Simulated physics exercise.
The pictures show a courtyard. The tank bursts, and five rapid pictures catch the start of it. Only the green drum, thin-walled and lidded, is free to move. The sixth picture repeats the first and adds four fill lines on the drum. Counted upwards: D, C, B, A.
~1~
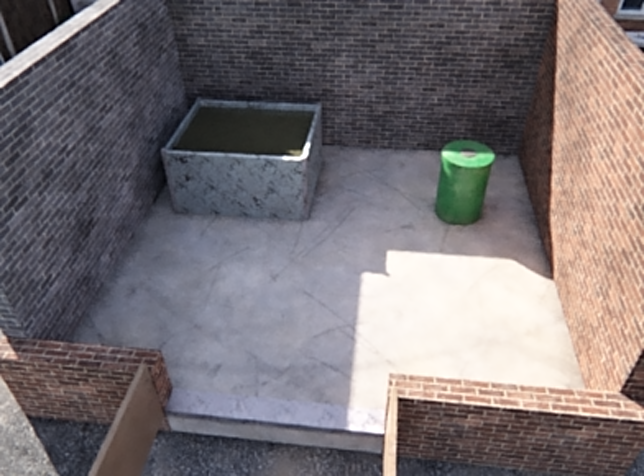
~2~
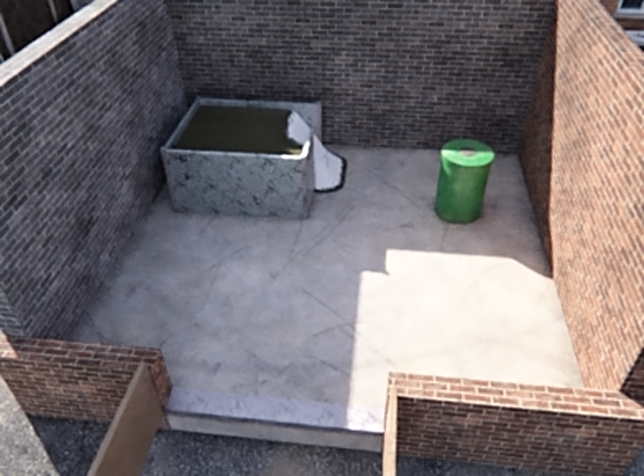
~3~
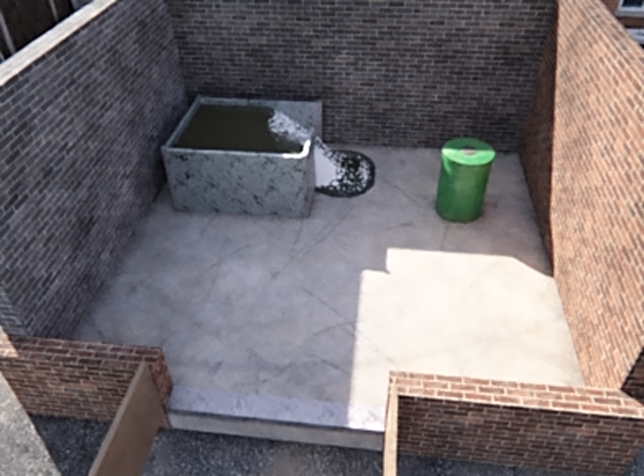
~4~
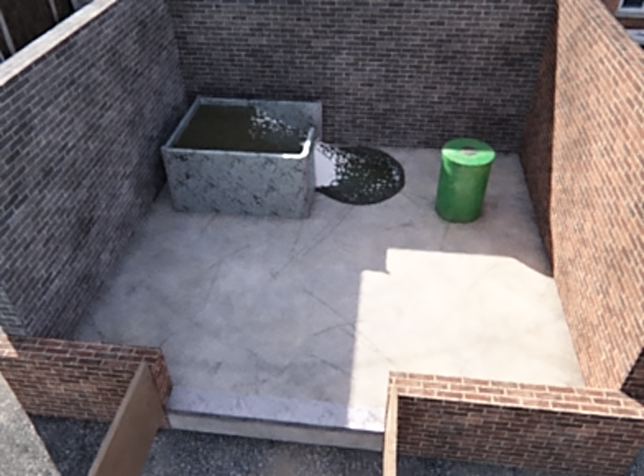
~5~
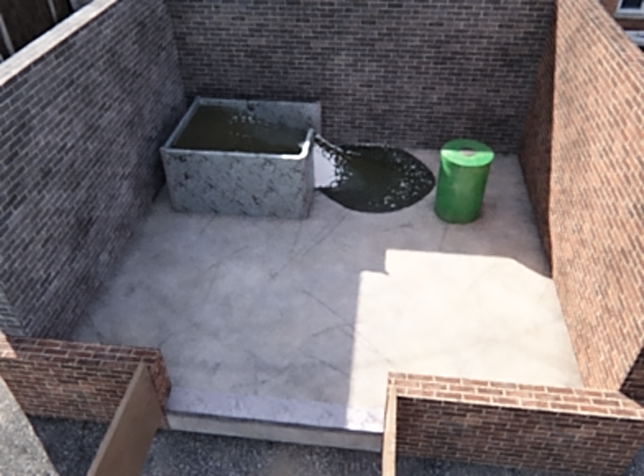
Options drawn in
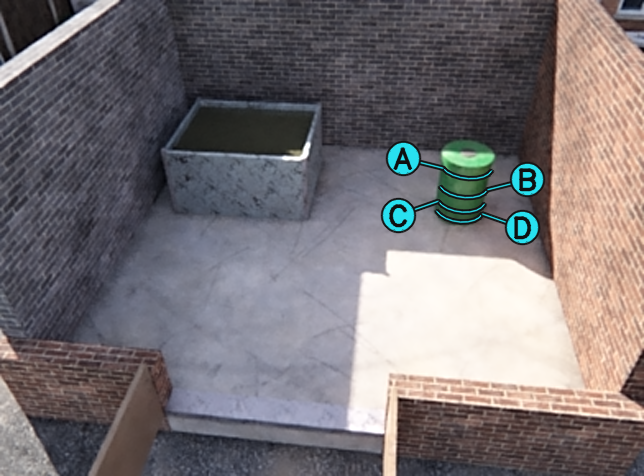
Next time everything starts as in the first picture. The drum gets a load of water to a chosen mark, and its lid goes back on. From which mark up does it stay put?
It is B.
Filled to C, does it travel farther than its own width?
Yes, it does.
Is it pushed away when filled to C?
Yes.
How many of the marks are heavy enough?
Two of them.
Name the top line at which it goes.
C it is.
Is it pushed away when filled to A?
No, not at all.
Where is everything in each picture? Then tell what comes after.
The first frame shows lid of the green drum at (468, 153); tank full, its middle at (247, 132); open gate at (273, 364).
In the second frame, 2 % of the ground under water, its edge towards the drum at (338, 179).
In the third frame, 4 % of the ground under water, its edge towards the drum at (366, 179).
In the fourth frame, 7 % of the ground under water, its edge towards the drum at (393, 187).
The fifth frame shows lid of the green drum at (467, 152); 10 % of the ground under water, its edge towards the drum at (416, 195).
In cyan, A at (468, 178); B at (465, 197); C at (462, 212); D at (460, 222); from the bottom up D, C, B, A.
If A is chosen, it does not move.
If B is chosen, it does not move.
If C is chosen, it is pushed about twice its own width away.
If D is chosen, it is pushed about 6 times its own width away.
